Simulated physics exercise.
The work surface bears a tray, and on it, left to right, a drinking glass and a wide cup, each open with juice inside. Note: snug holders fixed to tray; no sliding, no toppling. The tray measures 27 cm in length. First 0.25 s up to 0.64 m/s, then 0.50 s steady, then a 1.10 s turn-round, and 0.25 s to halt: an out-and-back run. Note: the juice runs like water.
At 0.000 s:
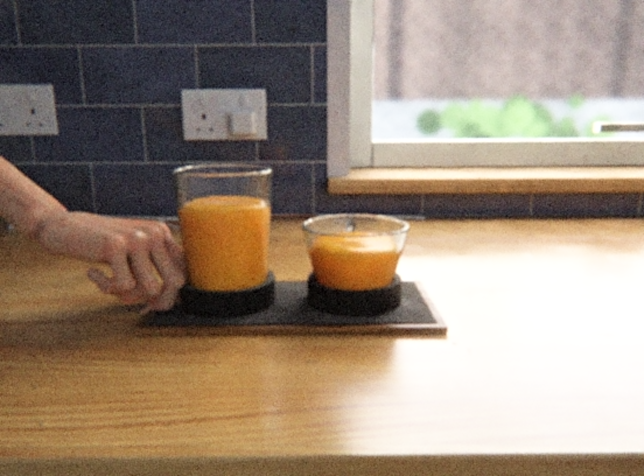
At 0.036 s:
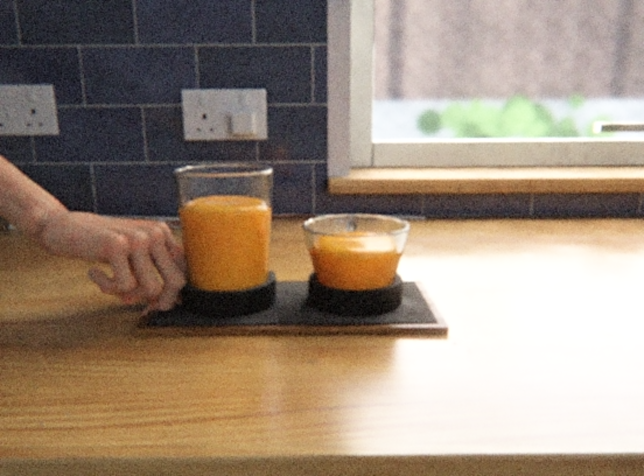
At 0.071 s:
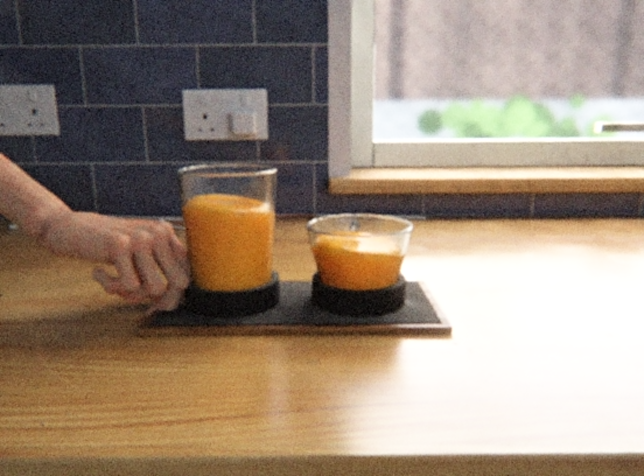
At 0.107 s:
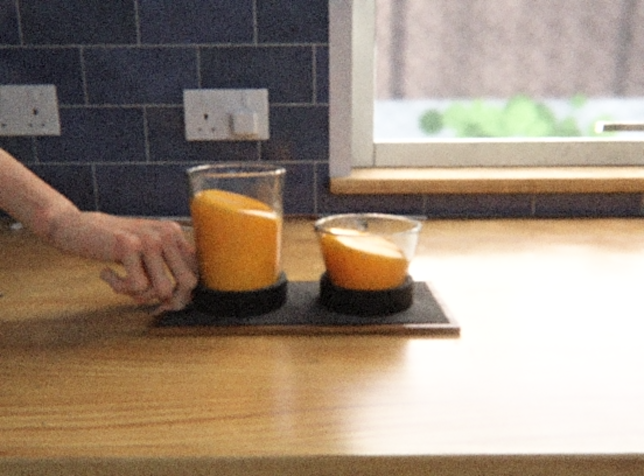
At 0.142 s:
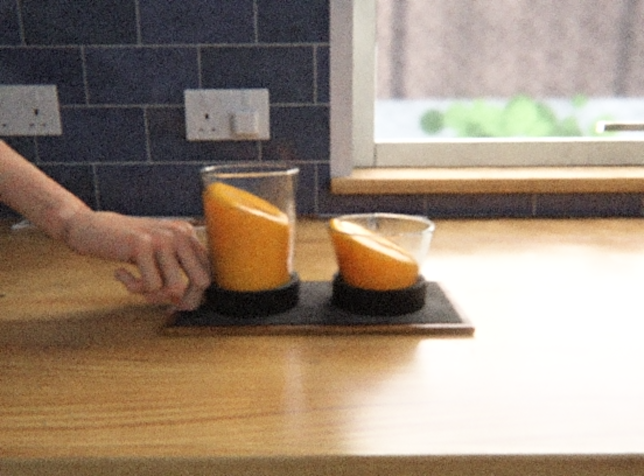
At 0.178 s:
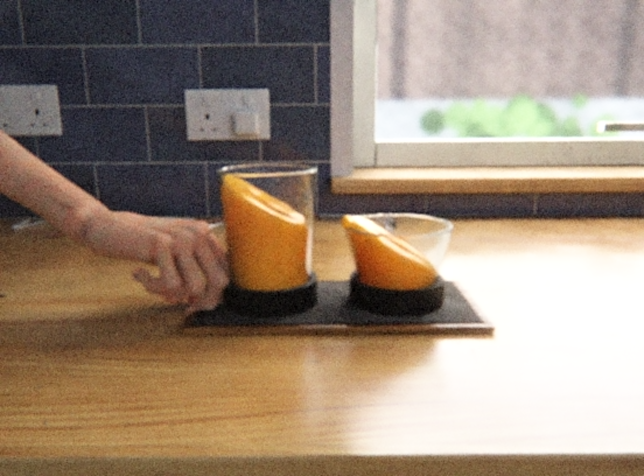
A hand slid a dark tray holding a tall glass and a wide cup of orange juice a short way right along a wooden counter, and the juice in both sloped up toward the left.
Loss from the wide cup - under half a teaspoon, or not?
It ends up short some liquid.
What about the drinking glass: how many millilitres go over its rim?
Roughly 0 ml.
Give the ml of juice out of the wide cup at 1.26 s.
Volume estimate: Near 6 ml.
After 0.72 s the tray moves at 0.64 m/s; losses from the left are 0, 5 ml.
After 1.26 s the tray moves at 0.07 m/s; losses from the left are 0, 5 ml.
After 1.80 s the tray moves at 0.63 m/s; losses from the left are 0, 5 ml.
After 2.35 s the tray moves at 0.00 m/s; losses from the left are 0, 7 ml.
In the end losses from the left are 0, 7 ml.
